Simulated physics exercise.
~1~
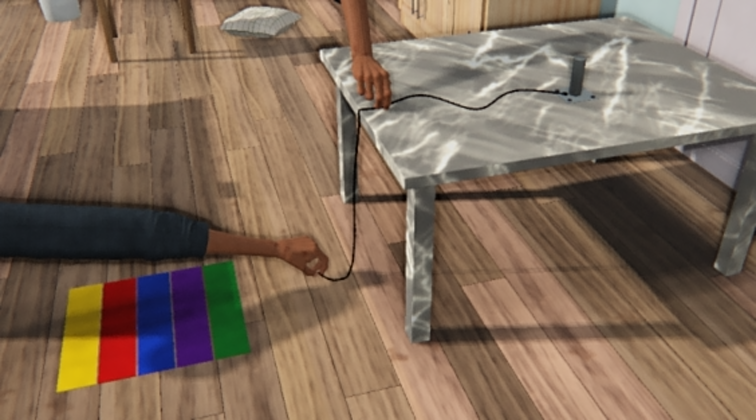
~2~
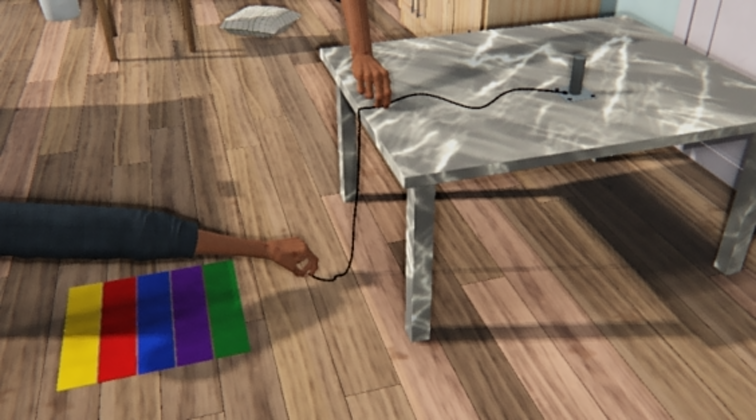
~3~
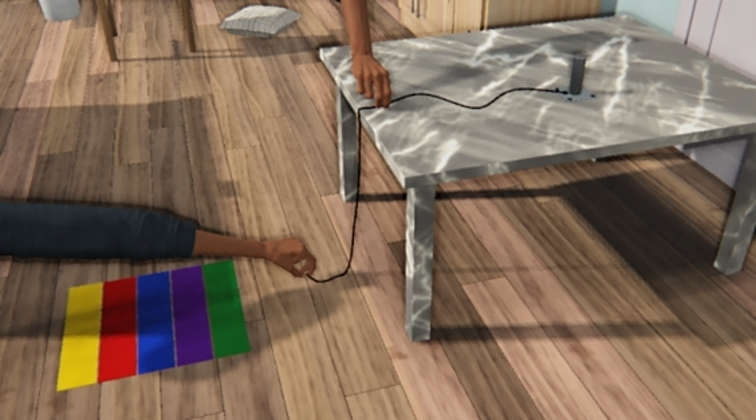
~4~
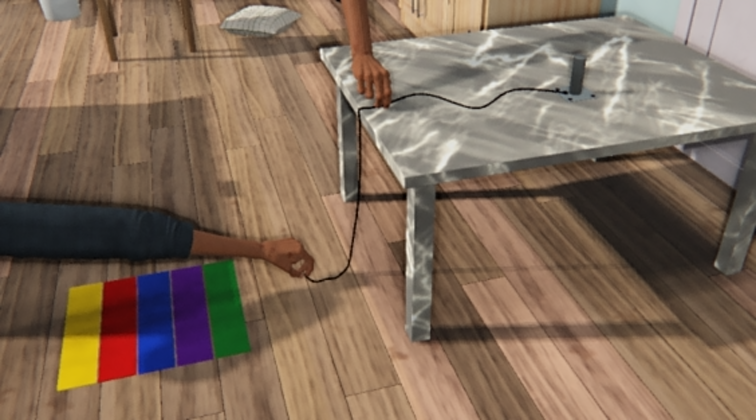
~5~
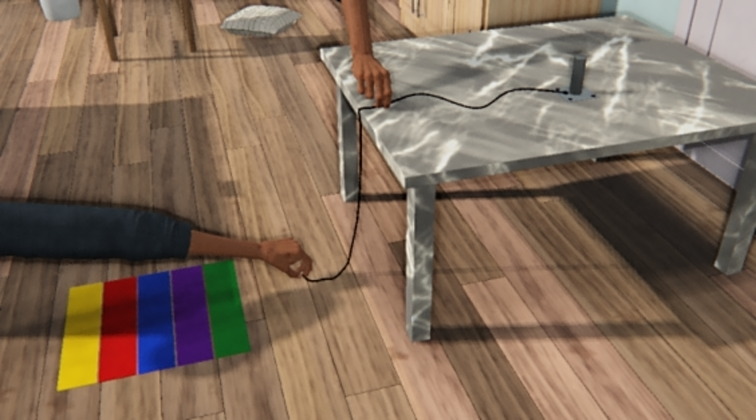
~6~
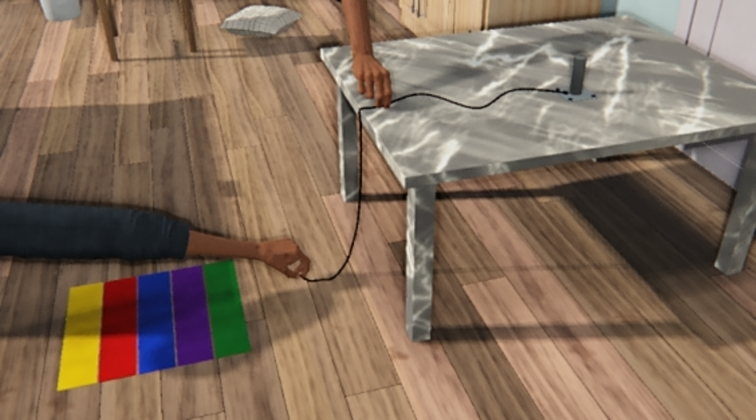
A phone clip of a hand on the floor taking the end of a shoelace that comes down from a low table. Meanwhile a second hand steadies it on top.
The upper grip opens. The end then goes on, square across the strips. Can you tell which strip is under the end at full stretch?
Yes, the blue one.
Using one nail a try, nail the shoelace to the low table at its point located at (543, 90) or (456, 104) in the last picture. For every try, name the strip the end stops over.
First try blue, second try purple.
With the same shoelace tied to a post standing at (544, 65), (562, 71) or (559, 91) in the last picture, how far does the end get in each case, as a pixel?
In pixels, the answers are (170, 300), (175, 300) and (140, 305).
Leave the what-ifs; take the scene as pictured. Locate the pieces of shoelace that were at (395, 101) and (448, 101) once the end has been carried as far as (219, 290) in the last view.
Point one: (362, 118); point two: (423, 107).
Soon after, end near (219, 290); over green.
Then, end near (177, 298); over purple.
At full stretch, end near (153, 302); over blue. The blue one.
